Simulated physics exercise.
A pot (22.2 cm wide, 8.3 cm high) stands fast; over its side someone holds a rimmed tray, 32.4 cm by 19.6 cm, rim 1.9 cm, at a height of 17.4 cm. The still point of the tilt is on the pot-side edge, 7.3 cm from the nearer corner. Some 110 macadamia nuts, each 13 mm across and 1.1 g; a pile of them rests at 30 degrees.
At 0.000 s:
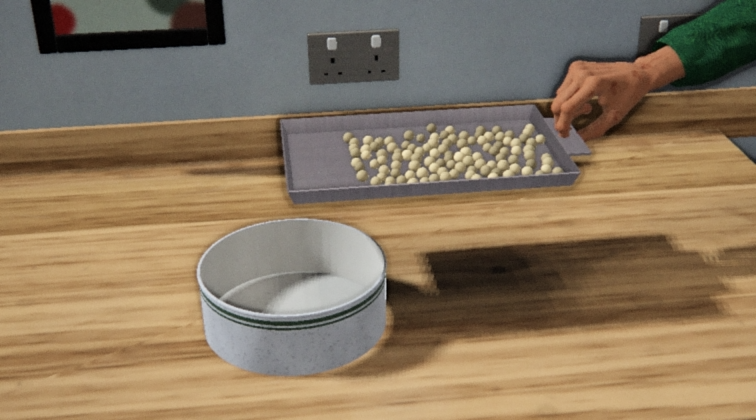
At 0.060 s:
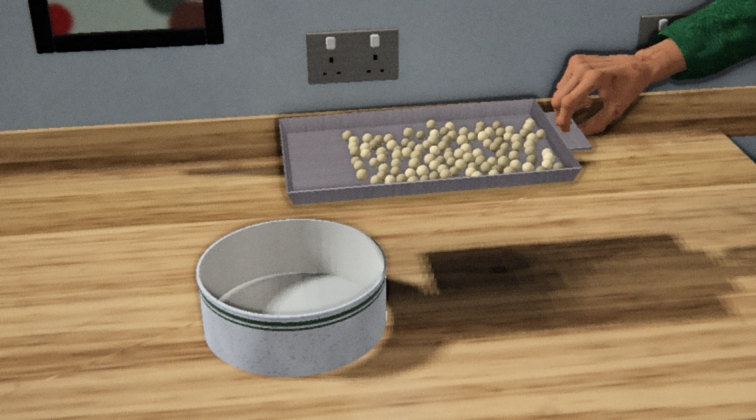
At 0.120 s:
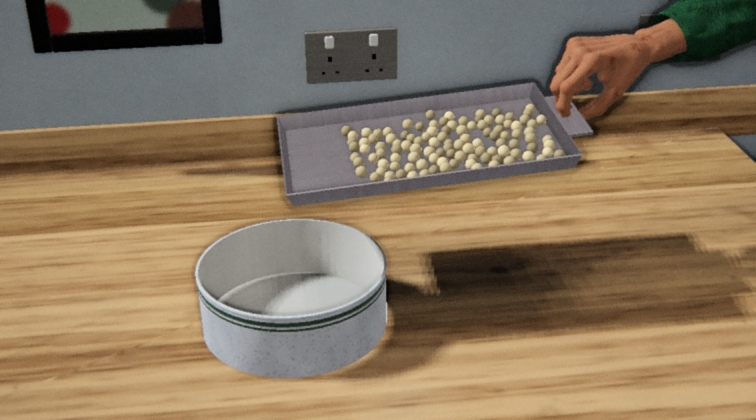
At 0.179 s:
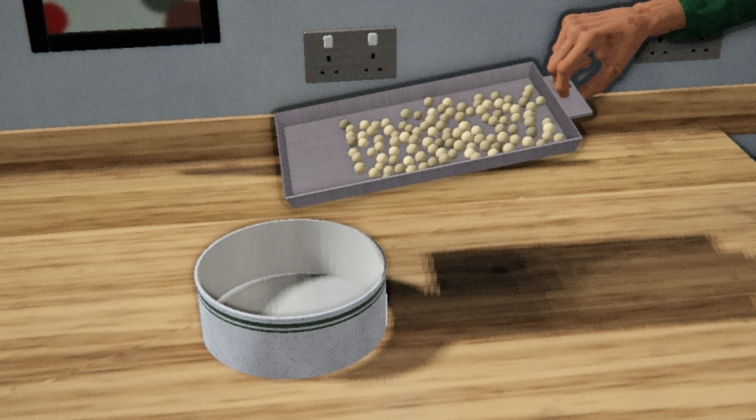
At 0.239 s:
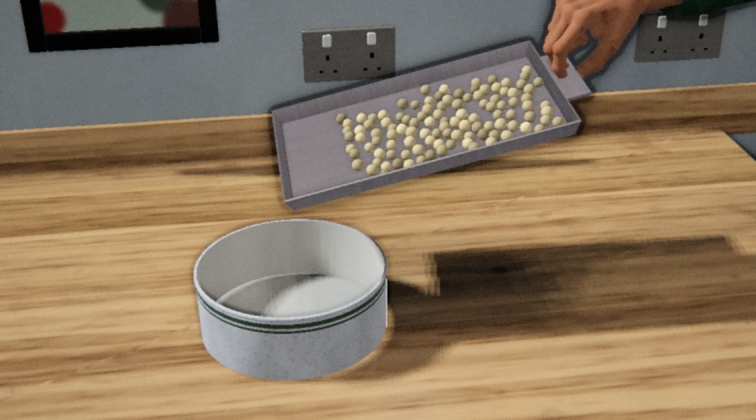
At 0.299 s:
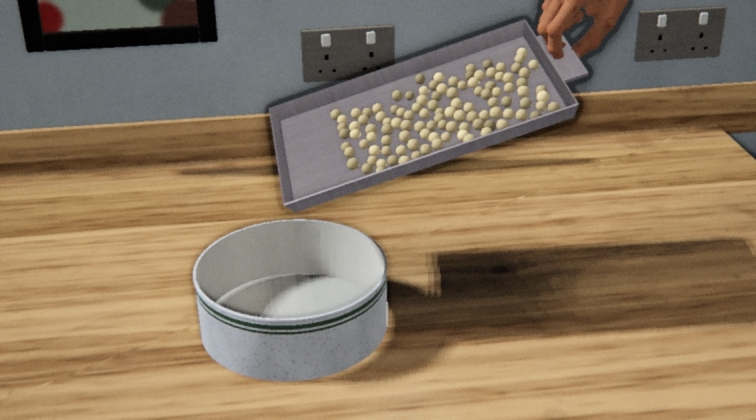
On a wooden kitchen counter, a hand raises the right end of a tray of nuts.
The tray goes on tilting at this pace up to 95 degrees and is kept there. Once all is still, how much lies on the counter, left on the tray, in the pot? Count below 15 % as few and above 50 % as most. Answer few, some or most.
Counter few, tray few, pot most.
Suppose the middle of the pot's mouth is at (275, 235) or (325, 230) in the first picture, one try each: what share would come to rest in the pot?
Some 65 and 25 per cent.
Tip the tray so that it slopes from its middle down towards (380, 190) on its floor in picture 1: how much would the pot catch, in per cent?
Some 100 per cent.
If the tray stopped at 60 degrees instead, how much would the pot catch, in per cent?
Then about 70 per cent.
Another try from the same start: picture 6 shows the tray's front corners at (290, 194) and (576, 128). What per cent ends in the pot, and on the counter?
Pot 100, counter 0.
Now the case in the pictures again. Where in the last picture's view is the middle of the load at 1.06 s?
Around (271, 311).
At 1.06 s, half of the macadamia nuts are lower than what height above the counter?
Some 2 cm.
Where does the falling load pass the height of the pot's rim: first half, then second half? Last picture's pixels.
At about (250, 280), then at (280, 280).
After 0.75 s, tilt 55 degrees; the tray holds 80 %, the pot 5 %.
Then, at 1.06 s, tilt 80 degrees; the tray holds 30 %, the pot 65 %.
After 1.46 s, tilt 95 degrees; the tray holds 0 %, the pot 100 %.
At rest (2.0 s), counter 0 %, tray 0 %, pot 100 %.
